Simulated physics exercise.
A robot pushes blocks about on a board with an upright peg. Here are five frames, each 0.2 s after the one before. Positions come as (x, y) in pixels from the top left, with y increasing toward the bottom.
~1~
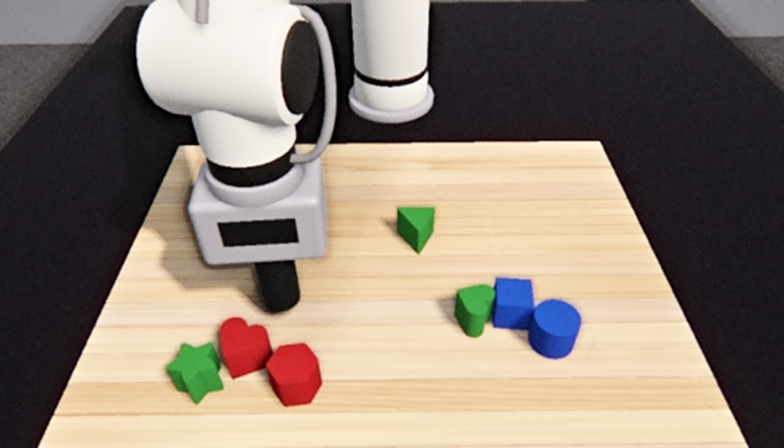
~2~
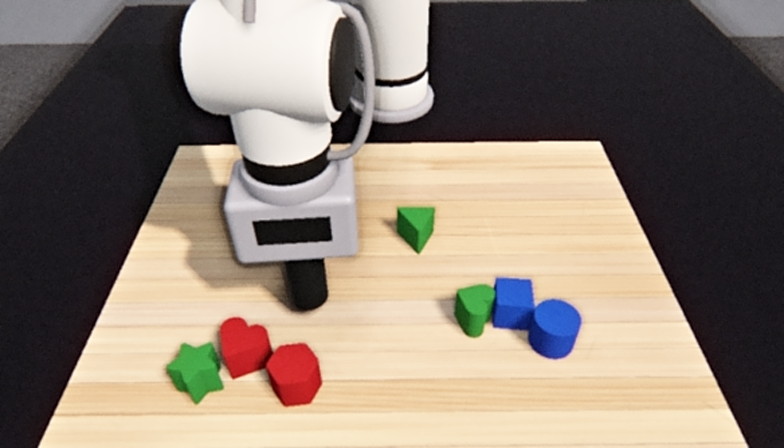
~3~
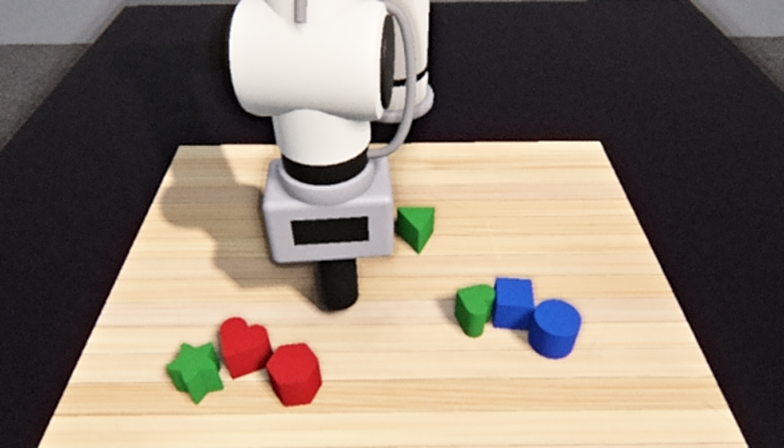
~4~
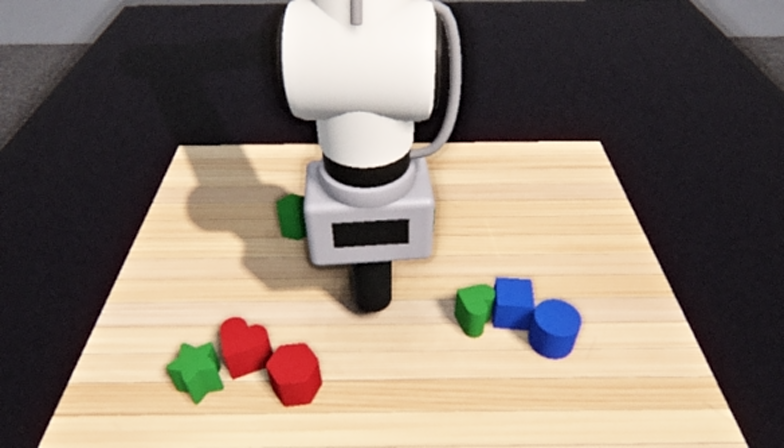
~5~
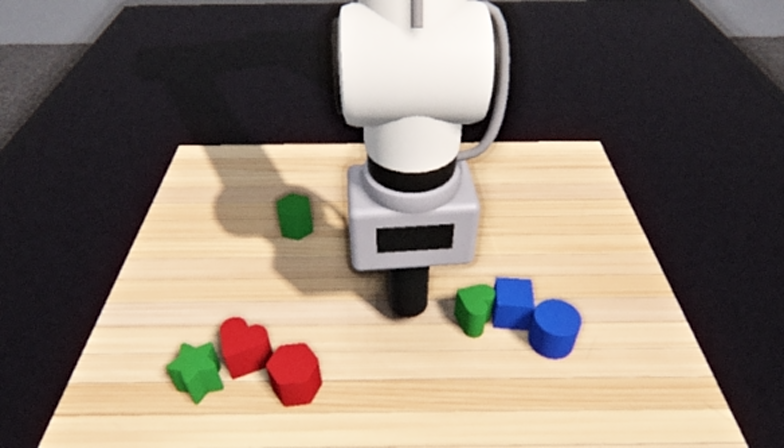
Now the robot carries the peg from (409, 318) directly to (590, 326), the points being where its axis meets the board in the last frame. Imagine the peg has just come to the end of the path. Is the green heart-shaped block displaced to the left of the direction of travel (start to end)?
Short answer: Yes.
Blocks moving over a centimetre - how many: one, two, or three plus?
It displaces three or more.
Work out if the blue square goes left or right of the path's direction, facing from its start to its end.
It goes left.
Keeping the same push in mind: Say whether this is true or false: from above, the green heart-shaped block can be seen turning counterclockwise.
That statement is accurate.
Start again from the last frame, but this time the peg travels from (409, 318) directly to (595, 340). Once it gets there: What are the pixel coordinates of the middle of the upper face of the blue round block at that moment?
When the path ends, it will be at (646, 342).
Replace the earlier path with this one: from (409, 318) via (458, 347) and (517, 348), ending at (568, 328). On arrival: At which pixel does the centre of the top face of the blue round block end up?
By then it is at (619, 303).
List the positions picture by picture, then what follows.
In the first frame, peg tip (282, 298); block tops, green heart-shaped block (477, 297); blue square (515, 291); blue round block (558, 316).
In the second frame, peg (310, 297); blocks unchanged.
In the third frame, peg (340, 296); blocks unchanged.
In the fourth frame, peg (373, 299); blocks unchanged.
In the fifth frame, peg (409, 303); green heart-shaped block (477, 297); blue square (515, 291); blue round block (558, 316).
What follows on the original path. One third of the way, peg (471, 306); green heart-shaped block (504, 287); blue square (542, 287), turned 35° clockwise; blue round block (570, 320).
Two thirds of the way, peg (533, 309); green heart-shaped block (526, 271), turned 50° anticlockwise; blue square (565, 279), turned 90° clockwise; blue round block (574, 322).
At the end, peg (595, 312); green heart-shaped block (527, 271), turned 55° anticlockwise; blue square (589, 272), turned 15° clockwise; blue round block (612, 337).
